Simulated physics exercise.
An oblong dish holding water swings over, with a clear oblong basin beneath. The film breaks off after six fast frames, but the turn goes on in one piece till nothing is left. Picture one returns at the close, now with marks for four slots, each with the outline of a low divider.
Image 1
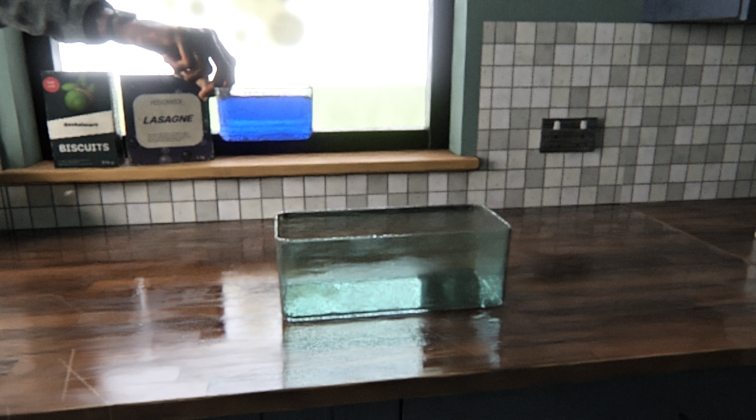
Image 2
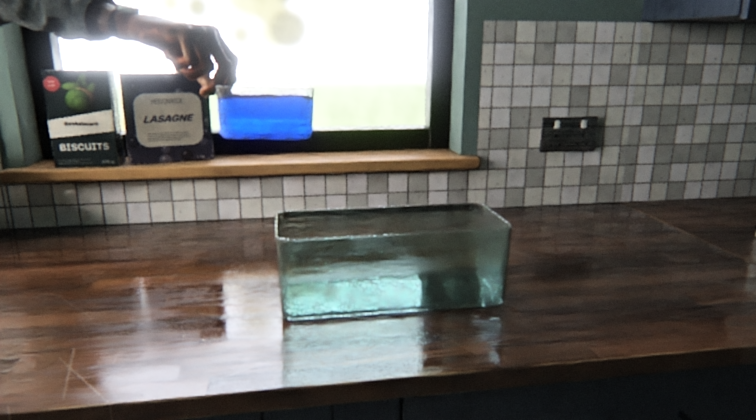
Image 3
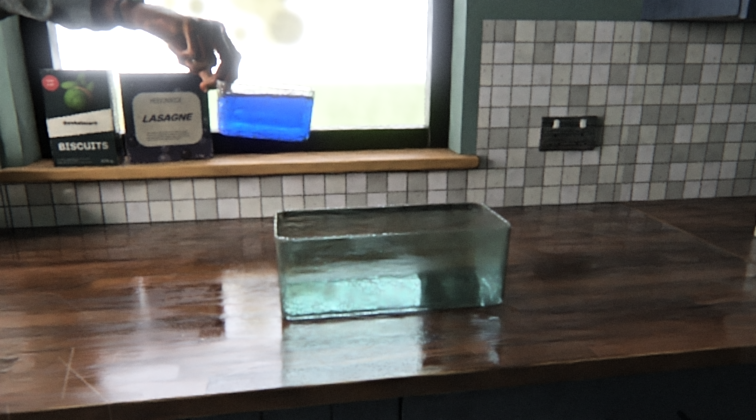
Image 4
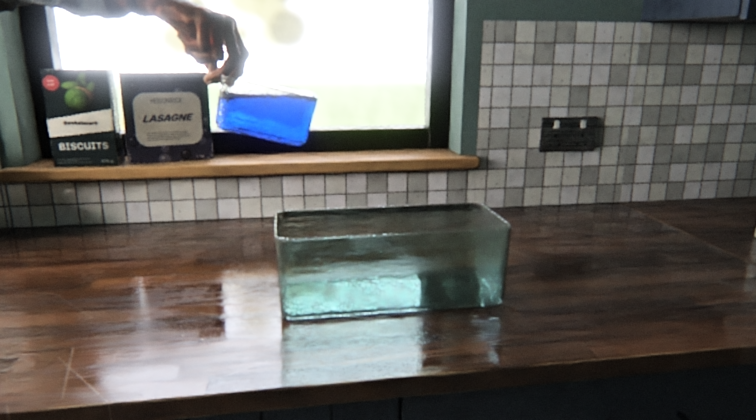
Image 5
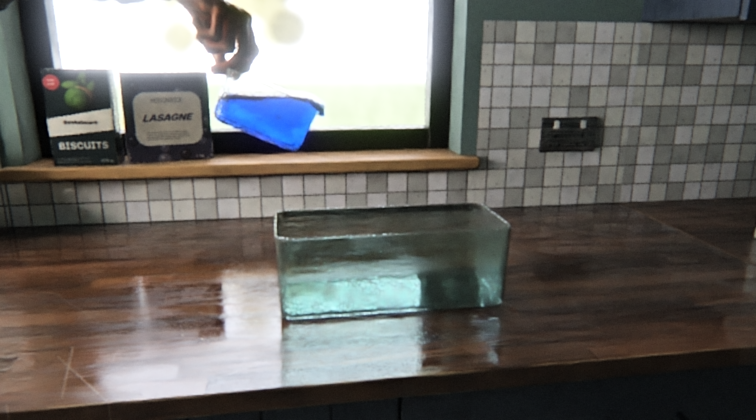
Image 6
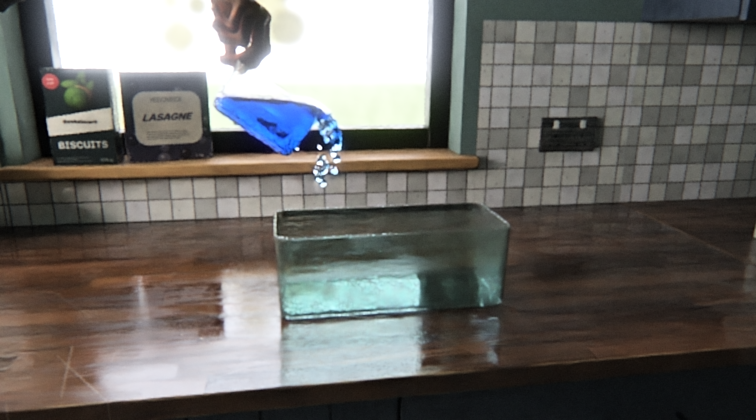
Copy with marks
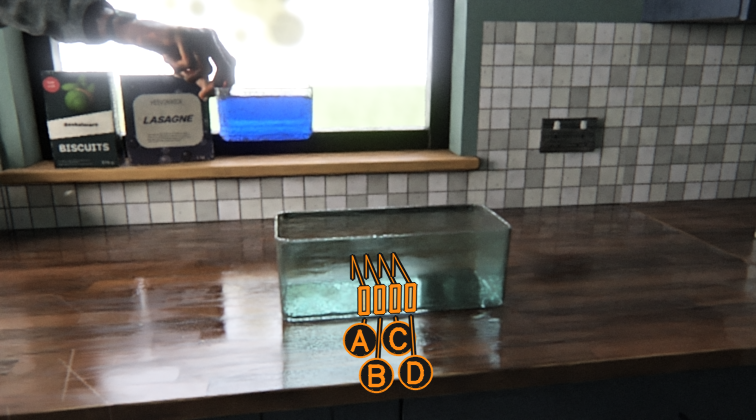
A blue dish held by a hand tips rightward, and water spills over its lip.
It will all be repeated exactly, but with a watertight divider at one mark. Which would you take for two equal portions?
Take B.
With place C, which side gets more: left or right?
The left one.
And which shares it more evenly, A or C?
Place A.
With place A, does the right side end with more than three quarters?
No, it does not.
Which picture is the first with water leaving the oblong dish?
In picture 5.
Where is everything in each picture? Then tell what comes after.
Upright, lip at (310, 85); basin from (281, 318) to (503, 303); nothing has left yet, in the first frame.
Upright, lip at (310, 85); nothing has left yet, in the second frame.
Tipped about 6°, lip at (312, 89); nothing has left yet, in the third frame.
Tipped about 14°, lip at (314, 95); nothing has left yet, in the fourth frame.
Tipped about 24°, lip at (316, 104); water is over the lip, down to (320, 112), in the fifth frame.
Tipped about 36°, lip at (316, 114); water is over the lip, down to (322, 181), in the sixth frame.
On the marked copy, A at (364, 319); B at (380, 318); C at (395, 317); D at (410, 316).
If A is chosen, about 30 % ends left of the wall and 69 % right of it.
If B is chosen, about 46 % ends left of the wall and 53 % right of it.
If C is chosen, about 82 % ends left of the wall and 17 % right of it.
If D is chosen, about 92 % ends left of the wall and 7 % right of it.
